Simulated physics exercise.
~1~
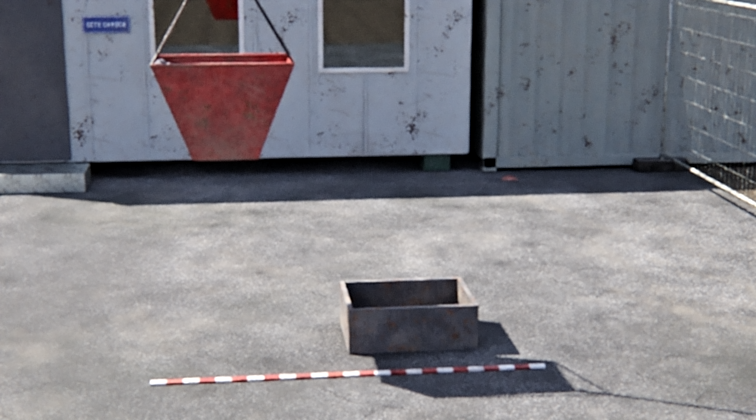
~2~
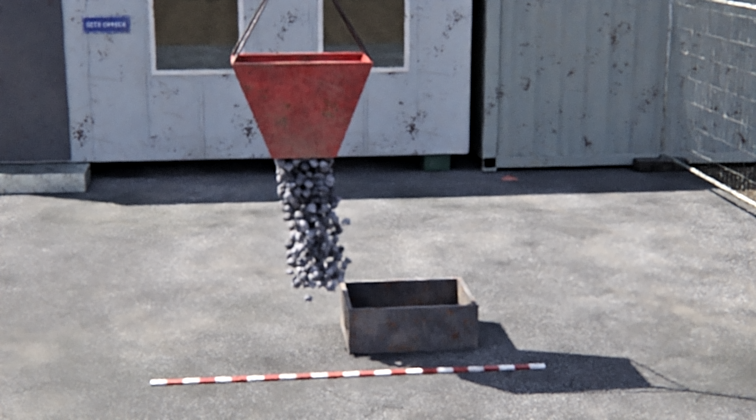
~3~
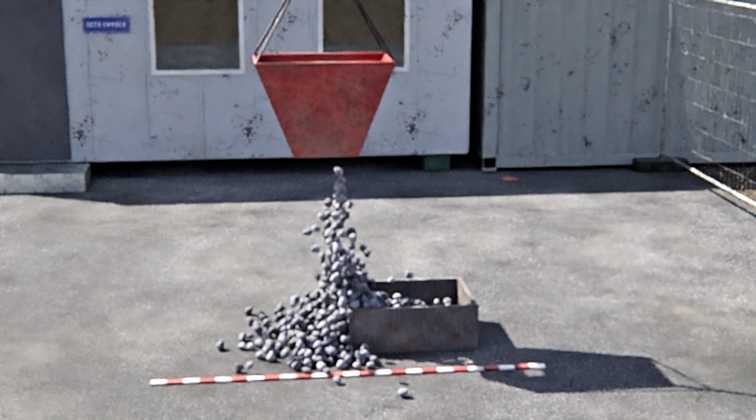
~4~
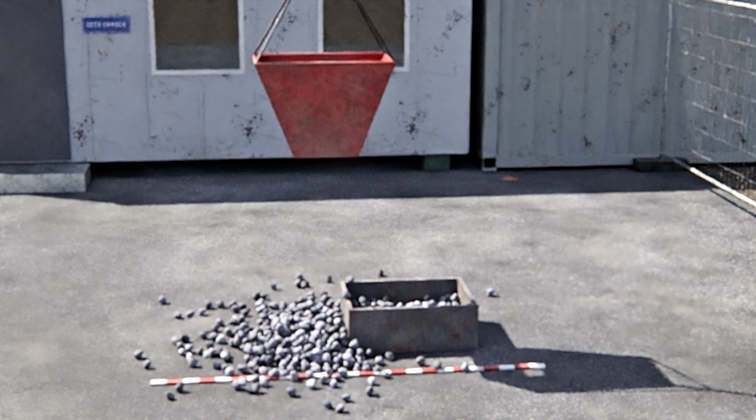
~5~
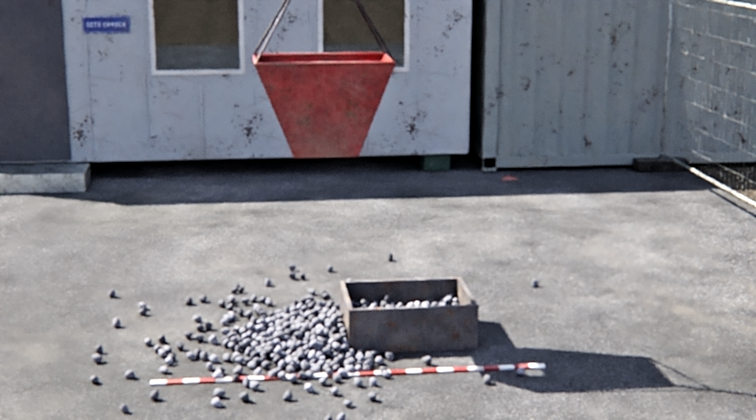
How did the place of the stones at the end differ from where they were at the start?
At the start the stones were out of sight up in the red hopper. By the end they were down lower and further right, mostly spread on the ground left of the bin, with many inside it and a few beyond.
In a paved yard, a red hopper moved right toward a low open bin, pouring out grey stones on the way until it was empty; most ended up scattered on the ground left of the bin, many landed inside, and a few lay beyond.
